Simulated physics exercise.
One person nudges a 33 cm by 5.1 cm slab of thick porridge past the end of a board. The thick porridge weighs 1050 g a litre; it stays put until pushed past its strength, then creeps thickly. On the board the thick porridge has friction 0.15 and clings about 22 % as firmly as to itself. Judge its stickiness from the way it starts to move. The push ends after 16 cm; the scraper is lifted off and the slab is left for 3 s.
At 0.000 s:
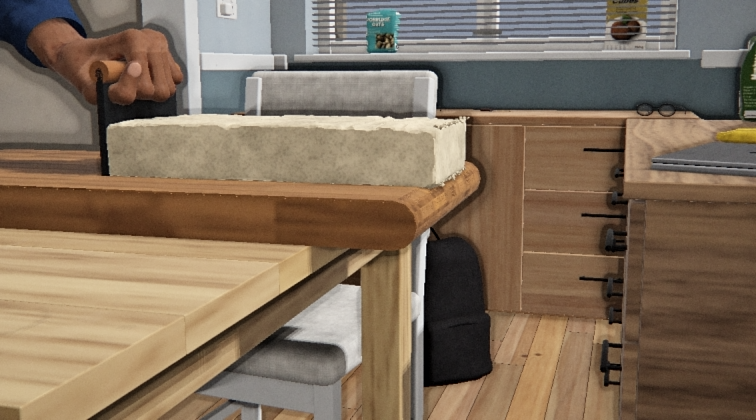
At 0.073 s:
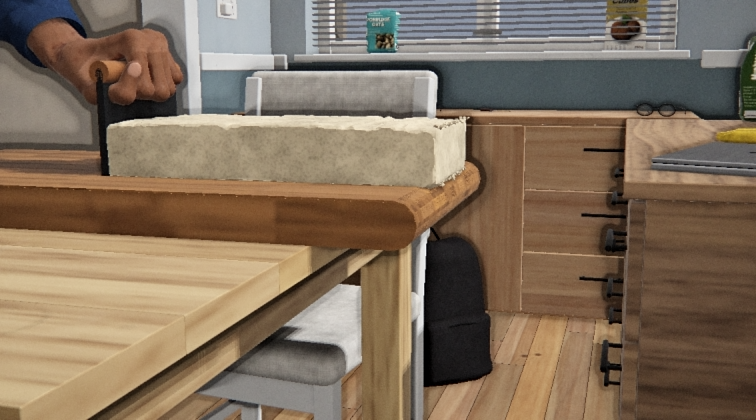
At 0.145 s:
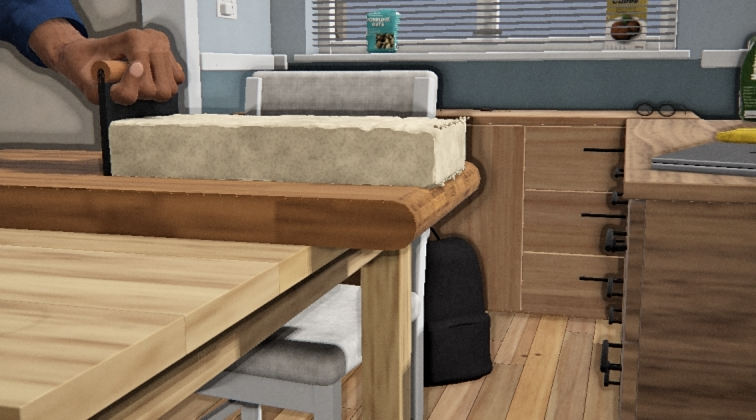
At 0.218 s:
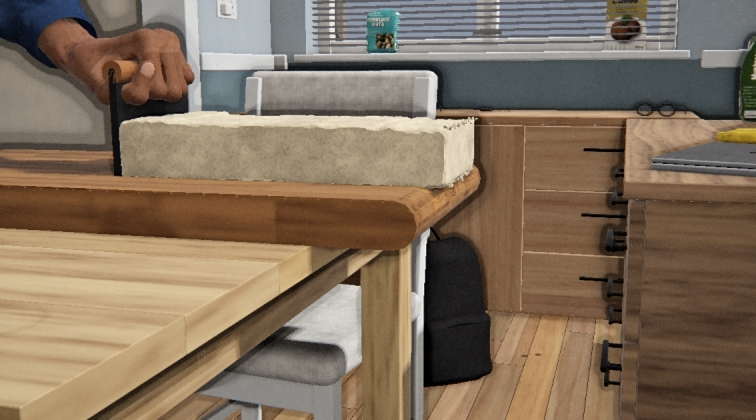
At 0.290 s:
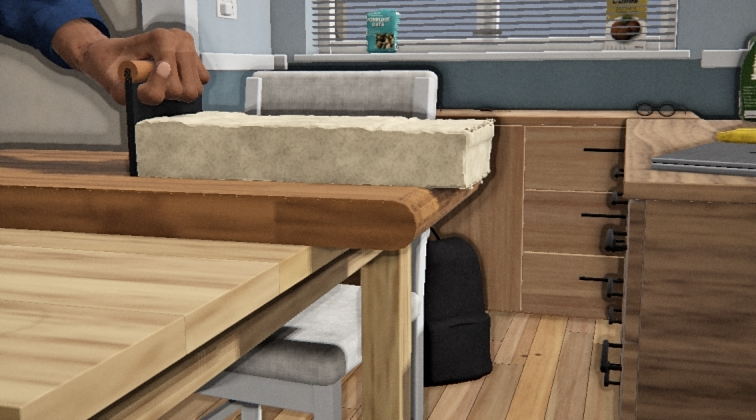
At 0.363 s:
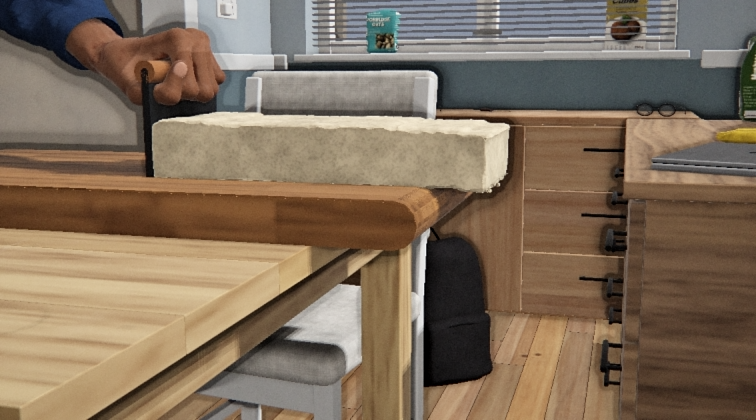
A long, pale cream slab with a rough top lies on a brown wooden board at the edge of a light wooden table, seen close from the side in a kitchen. Behind it are a grey-white chair, a black backpack, wooden drawers and a window with blinds. After staying still, a hand gripping a dark scraper slides the slab rightward, its front slightly overhanging the board, while the camera stays fixed.
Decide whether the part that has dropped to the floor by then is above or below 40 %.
The part that has dropped to the floor by then is below 40 %.
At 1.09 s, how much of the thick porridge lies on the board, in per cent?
Some 50 per cent.
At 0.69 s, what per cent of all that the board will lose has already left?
About 80 %.
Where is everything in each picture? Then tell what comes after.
In the first frame, foot of the scraper at (109, 176), not yet moved; front end of the thick porridge at (437, 180).
In the second frame, foot of the scraper at (109, 176), not yet moved; front end of the thick porridge at (437, 180).
In the third frame, foot of the scraper at (110, 176), moved 2 mm; front end of the thick porridge at (437, 180).
In the fourth frame, foot of the scraper at (121, 176), moved 1.4 cm; front end of the thick porridge at (447, 133), 3 % of it past the edge, in one piece.
In the fifth frame, foot of the scraper at (137, 177), moved 3.2 cm; front end of the thick porridge at (468, 145), 8 % of it past the edge, in one piece.
In the sixth frame, foot of the scraper at (154, 178), moved 5.0 cm; front end of the thick porridge at (488, 145), 13 % of it past the edge, in one piece.
By 0.69 s, 61 % lies on the board and 0 % has fallen.
By 1.09 s, 52 % lies on the board and 34 % has fallen.
By 1.48 s, 52 % lies on the board and 34 % has fallen.
By 1.87 s, 52 % lies on the board and 34 % has fallen.
By 3.87 s, at the end, 52 % lies on the board and 34 % has fallen.
